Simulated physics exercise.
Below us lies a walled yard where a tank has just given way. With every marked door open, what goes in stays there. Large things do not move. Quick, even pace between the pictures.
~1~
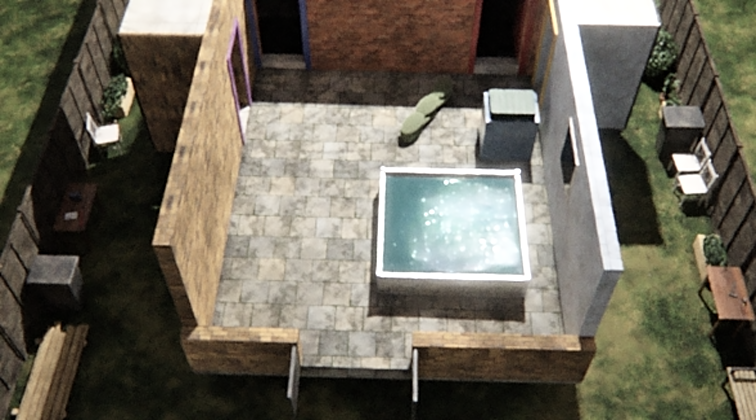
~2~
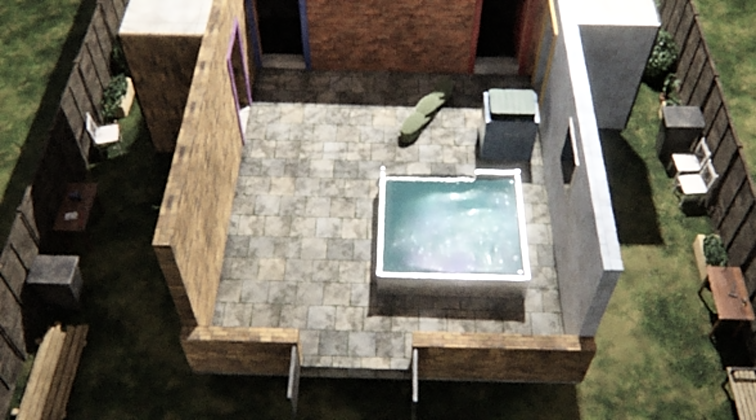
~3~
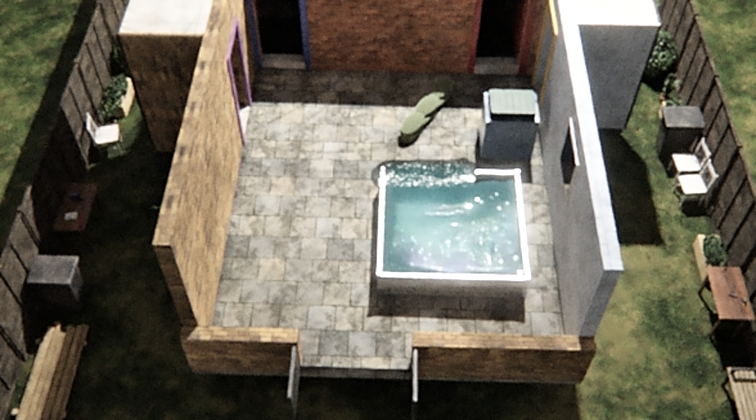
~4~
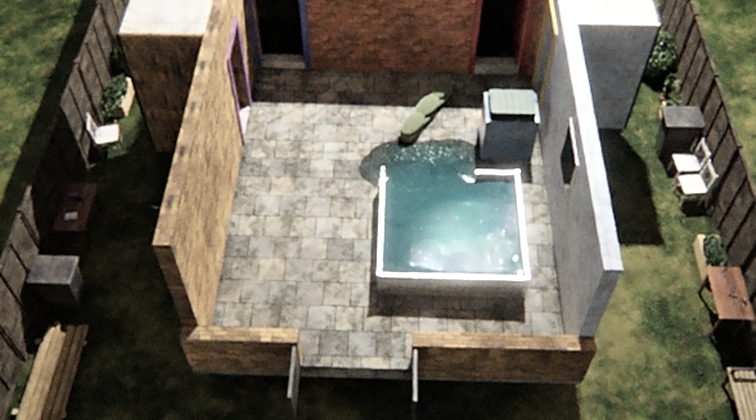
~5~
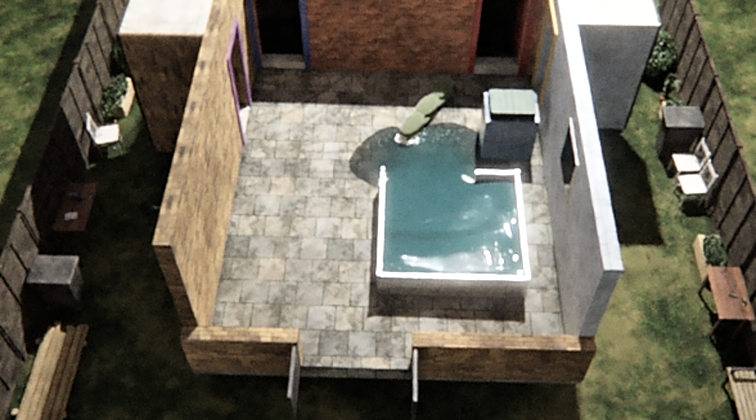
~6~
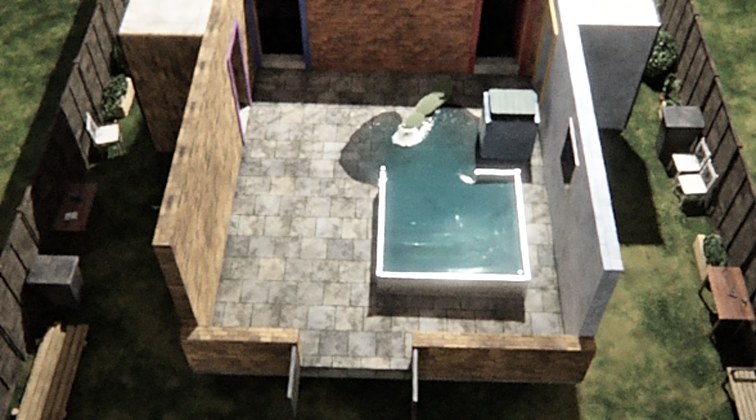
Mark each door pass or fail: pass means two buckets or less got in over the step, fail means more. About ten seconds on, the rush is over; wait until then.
Purple door - fail, yellow door - fail, red door - pass, blue door - pass.
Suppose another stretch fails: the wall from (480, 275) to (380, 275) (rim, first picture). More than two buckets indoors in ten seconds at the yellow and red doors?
Yellow door: Under the line; red door: Under the line.
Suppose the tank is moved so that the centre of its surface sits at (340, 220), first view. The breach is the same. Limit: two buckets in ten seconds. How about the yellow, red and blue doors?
Yellow door exceeds the limit; red door falls short; blue door exceeds the limit.
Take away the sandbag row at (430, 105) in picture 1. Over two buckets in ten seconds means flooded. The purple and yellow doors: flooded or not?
I reckon the purple one rises above and the yellow one rises above.
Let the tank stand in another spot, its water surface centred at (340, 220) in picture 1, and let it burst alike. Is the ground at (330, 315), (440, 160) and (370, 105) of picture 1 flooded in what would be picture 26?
Spared, spared, hit.
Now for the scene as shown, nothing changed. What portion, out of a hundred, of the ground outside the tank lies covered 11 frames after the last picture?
35 %, roughly.
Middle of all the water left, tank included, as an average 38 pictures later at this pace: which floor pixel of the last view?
About (415, 161).
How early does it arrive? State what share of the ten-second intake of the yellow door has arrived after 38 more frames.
Around 80 %.
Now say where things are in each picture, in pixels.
In the first frame, still water in the open tank at (451, 224).
In the second frame, water pours out on the open tank's far side and has run to a hidden place.
In the third frame, the front is at (376, 175), out from the gap on the open tank's far side.
In the fourth frame, the front is at (479, 153), out from the gap on the open tank's far side.
In the fifth frame, water pours out on the open tank's far side and has run to (456, 127).
In the sixth frame, the front is at (458, 109), out from the gap on the open tank's far side.
A moment on, water covers 20 % of the floor; the purple door not reached, the yellow door not reached, the red door wet at the sill, nothing in, the blue door not reached.
Next, water covers 35 % of the floor; the purple door not reached, the yellow door under two buckets in, the red door under two buckets in, the blue door not reached.
Then, water covers 45 % of the floor; the purple door under two buckets in, the yellow door far over two buckets in, the red door under two buckets in, the blue door under two buckets in.
Later, water covers 60 % of the floor; the purple door over two buckets in, the yellow door far over two buckets in, the red door under two buckets in, the blue door under two buckets in.
In the end, water covers 95 % of the floor; the purple door far over two buckets in, the yellow door far over two buckets in, the red door under two buckets in, the blue door under two buckets in.
